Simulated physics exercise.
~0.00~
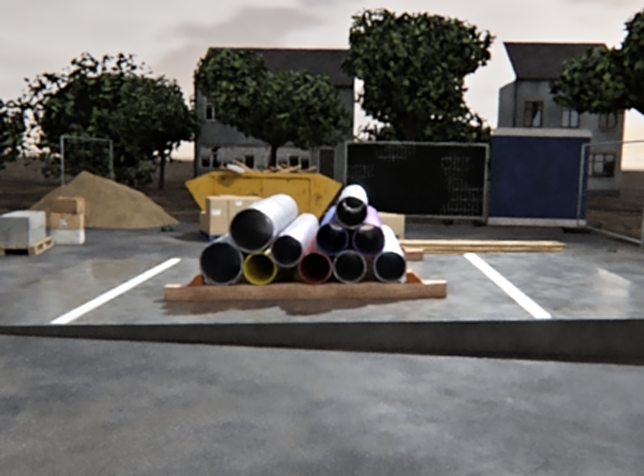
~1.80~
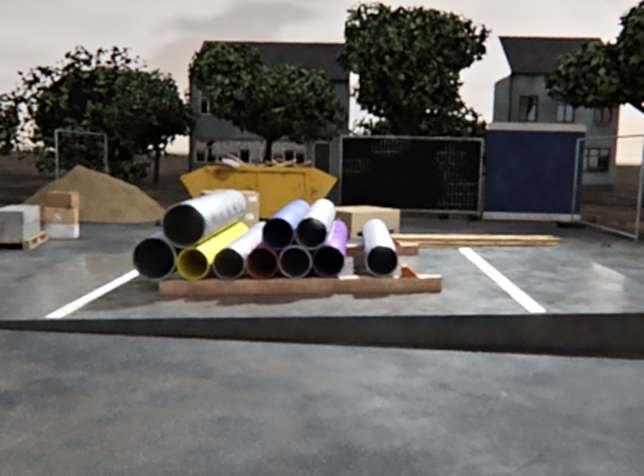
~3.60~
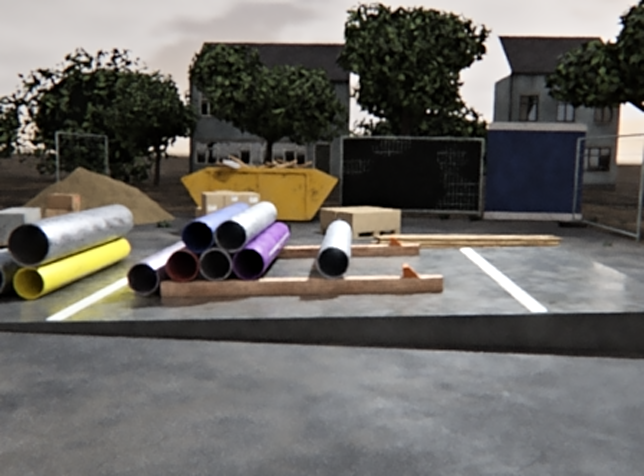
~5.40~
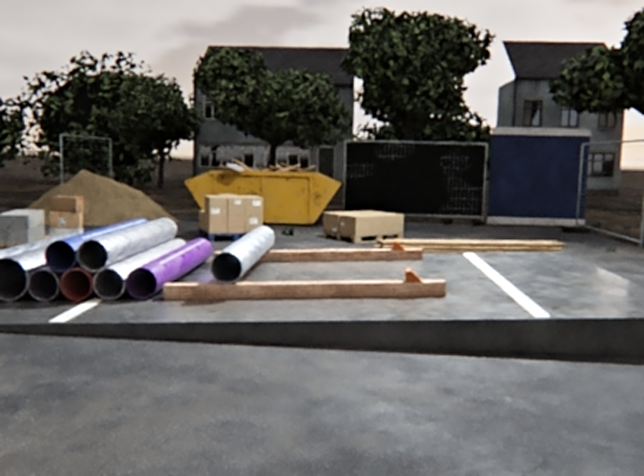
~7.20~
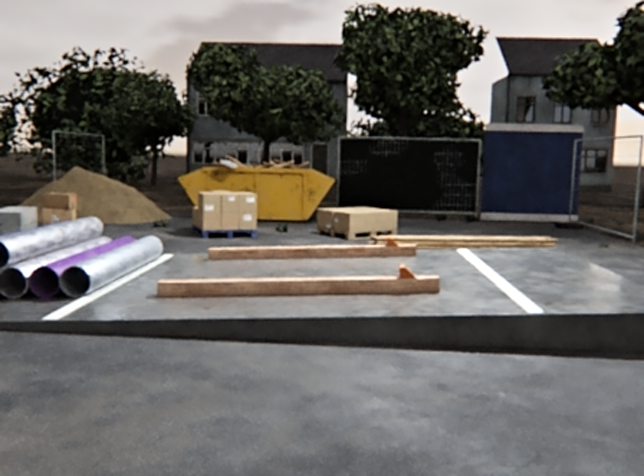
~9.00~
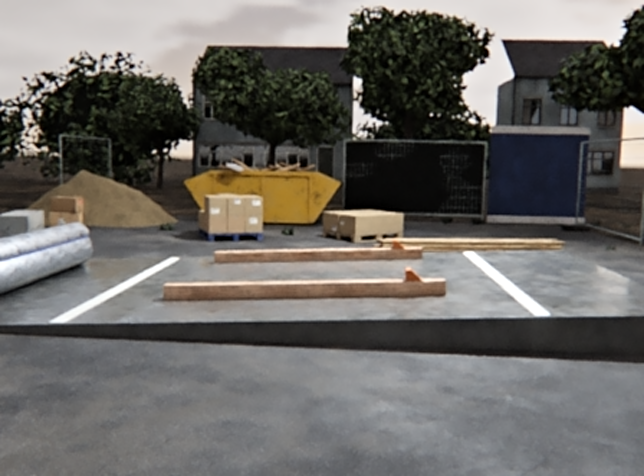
On a grey concrete yard seen from the front by a slightly swaying camera, a stack of pipes lies end-on across timber bearers between two white lines. Grey pipes mix with yellow, red, purple and blue ones, with a sand heap, yellow skip, blue container, trees and houses behind. The stack slumps and spreads leftward, the yellow pipe and a large grey one leading over the left line. The red, blue and purple pipes roll after them, followed by a last grey pipe, baring the timbers. Finally all have crossed the left line, with only grey pipes visible at the left edge.
